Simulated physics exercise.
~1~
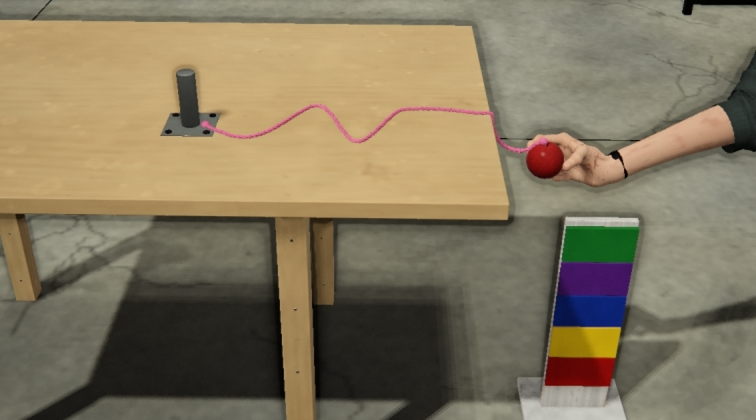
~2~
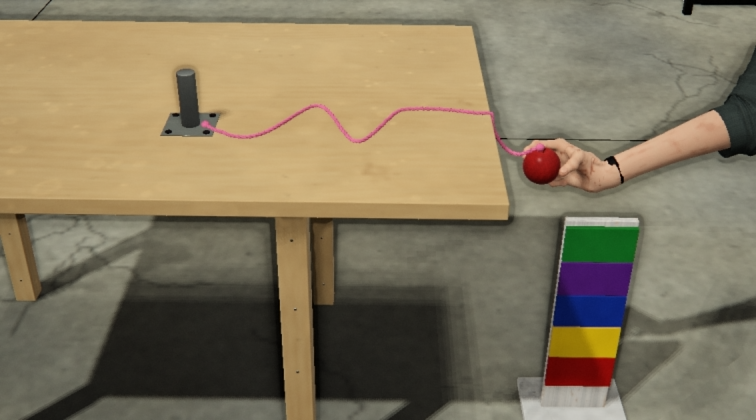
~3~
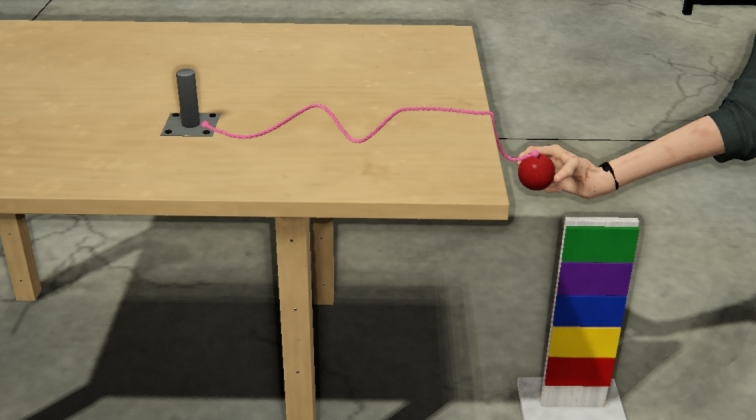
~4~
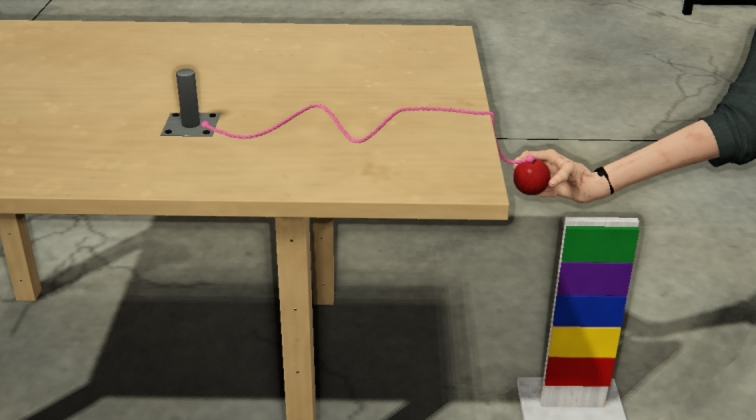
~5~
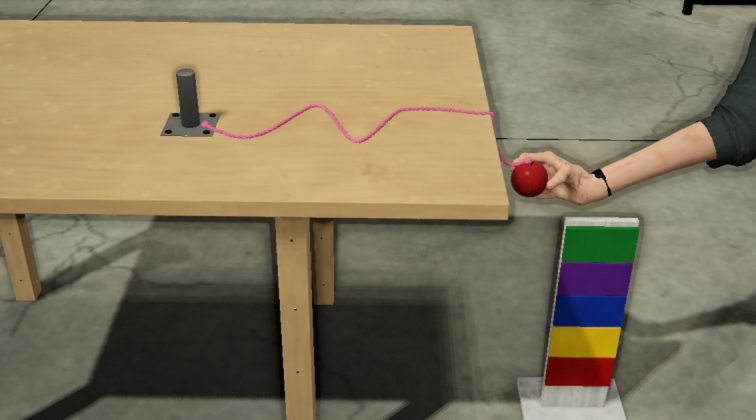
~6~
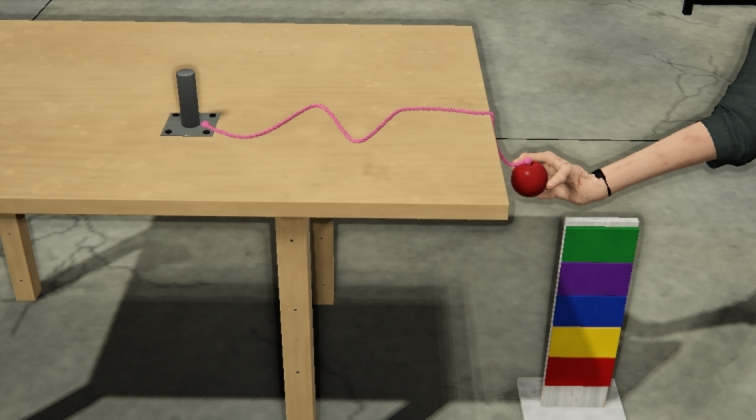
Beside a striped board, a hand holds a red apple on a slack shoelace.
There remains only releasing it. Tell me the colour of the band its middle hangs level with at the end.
Blue.
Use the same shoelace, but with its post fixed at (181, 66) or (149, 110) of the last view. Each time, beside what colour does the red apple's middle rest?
Answer, in order: Purple, purple.
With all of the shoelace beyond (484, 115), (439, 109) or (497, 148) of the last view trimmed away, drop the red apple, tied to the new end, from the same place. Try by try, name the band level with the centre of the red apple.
Each try in turn: Green; none, it hangs higher; purple.
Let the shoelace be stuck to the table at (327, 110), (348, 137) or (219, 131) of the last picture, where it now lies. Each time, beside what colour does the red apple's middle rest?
Note: Try 1 purple; try 2 green; try 3 blue.
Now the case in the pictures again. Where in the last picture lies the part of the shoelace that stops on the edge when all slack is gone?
Around (381, 126).
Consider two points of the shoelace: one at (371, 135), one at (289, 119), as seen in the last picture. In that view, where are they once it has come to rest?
Final positions are (471, 120) and (316, 122), in that order.
Soon after, apple near (453, 292); level with purple.
Then, apple near (496, 306); level with blue.
At rest, apple near (481, 310); level with blue. Its middle rests at the blue band.
